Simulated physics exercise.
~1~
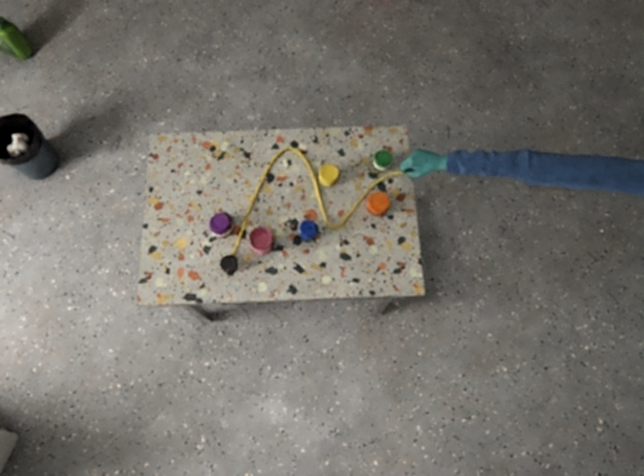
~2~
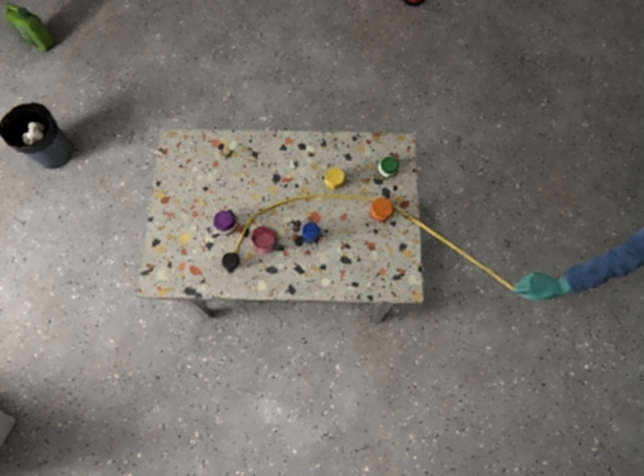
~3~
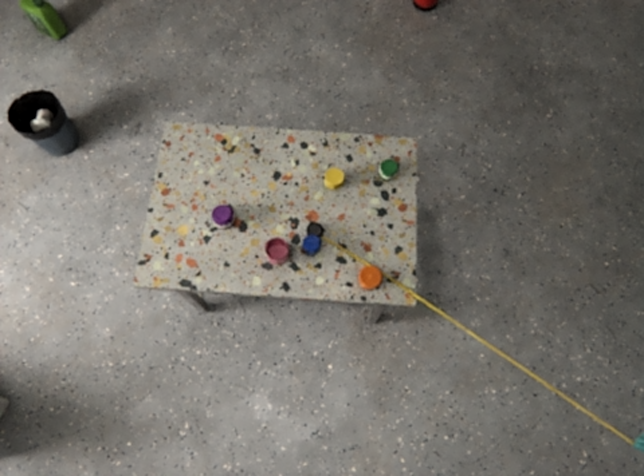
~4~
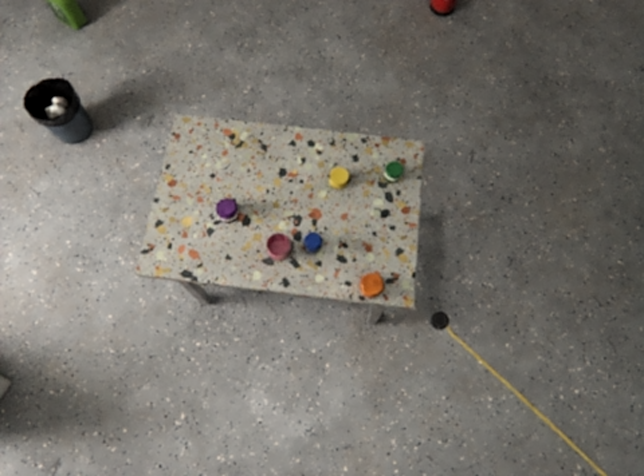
We see a gloved hand pull a yellow cord attached to a black puck across a speckled table of colourful pots, shifting the orange one towards the near edge and nudging the pink and blue ones slightly, until the puck leaves the tabletop at the lower right.
